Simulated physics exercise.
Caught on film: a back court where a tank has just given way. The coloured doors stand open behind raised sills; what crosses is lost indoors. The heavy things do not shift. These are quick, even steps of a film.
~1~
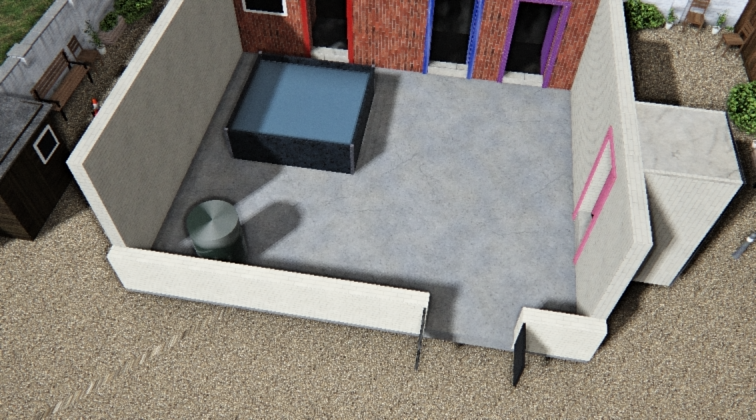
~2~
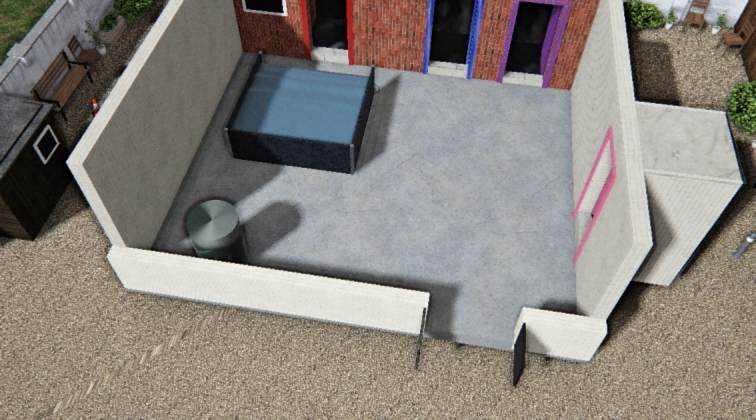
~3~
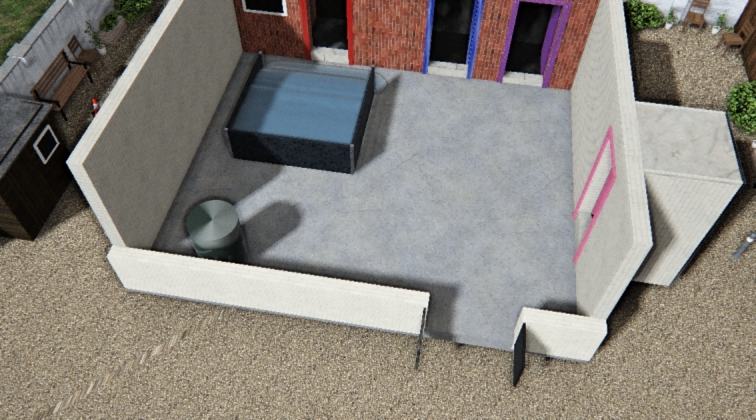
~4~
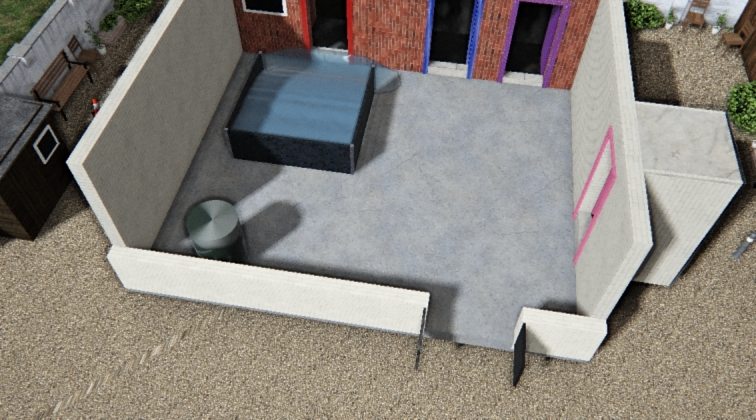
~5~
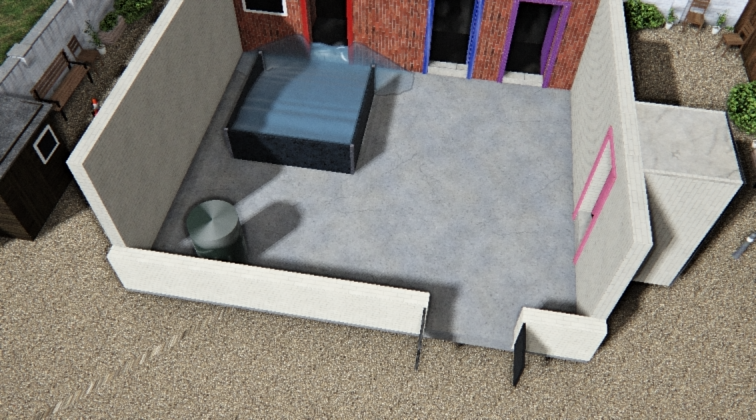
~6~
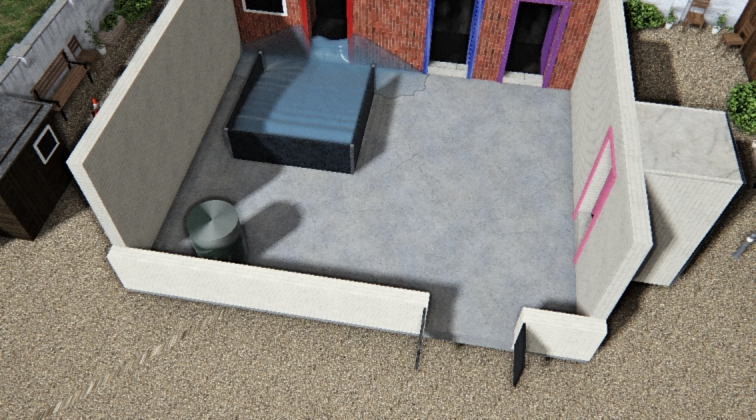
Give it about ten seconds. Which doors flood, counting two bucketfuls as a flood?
In the end: The blue door admits no more than that; the purple door admits no more than that; the red door lets in a lot; the pink door admits no more than that.
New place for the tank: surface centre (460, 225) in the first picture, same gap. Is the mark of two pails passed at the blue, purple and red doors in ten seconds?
Then: The blue one lets more in; the purple one is over; the red one holds.
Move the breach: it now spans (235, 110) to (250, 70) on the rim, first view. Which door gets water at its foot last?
That is the pink one.
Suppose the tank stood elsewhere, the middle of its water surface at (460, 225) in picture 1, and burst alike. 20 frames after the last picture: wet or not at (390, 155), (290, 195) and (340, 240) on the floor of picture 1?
One after the other: Under water, dry, no water.
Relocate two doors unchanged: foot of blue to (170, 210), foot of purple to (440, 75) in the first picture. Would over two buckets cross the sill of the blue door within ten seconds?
In short: The blue door keeps below it.
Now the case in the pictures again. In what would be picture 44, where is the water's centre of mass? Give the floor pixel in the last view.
I would point to (344, 148).
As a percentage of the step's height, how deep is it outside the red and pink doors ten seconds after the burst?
In turn 50 and 20 per cent.
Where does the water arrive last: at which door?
Last comes the pink one.
A moment on, water covers 15 % of the floor; the blue door wet at the sill, nothing in, the purple door not reached, the red door far over two buckets in, the pink door not reached.
Next, water covers 35 % of the floor; the blue door wet at the sill, nothing in, the purple door wet at the sill, nothing in, the red door far over two buckets in, the pink door not reached.
Then, water covers 50 % of the floor; the blue door wet at the sill, nothing in, the purple door wet at the sill, nothing in, the red door far over two buckets in, the pink door wet at the sill, nothing in.
Later, water covers 80 % of the floor; the blue door wet at the sill, nothing in, the purple door wet at the sill, nothing in, the red door far over two buckets in, the pink door wet at the sill, nothing in.
In the end, water covers 95 % of the floor; the blue door wet at the sill, nothing in, the purple door wet at the sill, nothing in, the red door far over two buckets in, the pink door wet at the sill, nothing in.
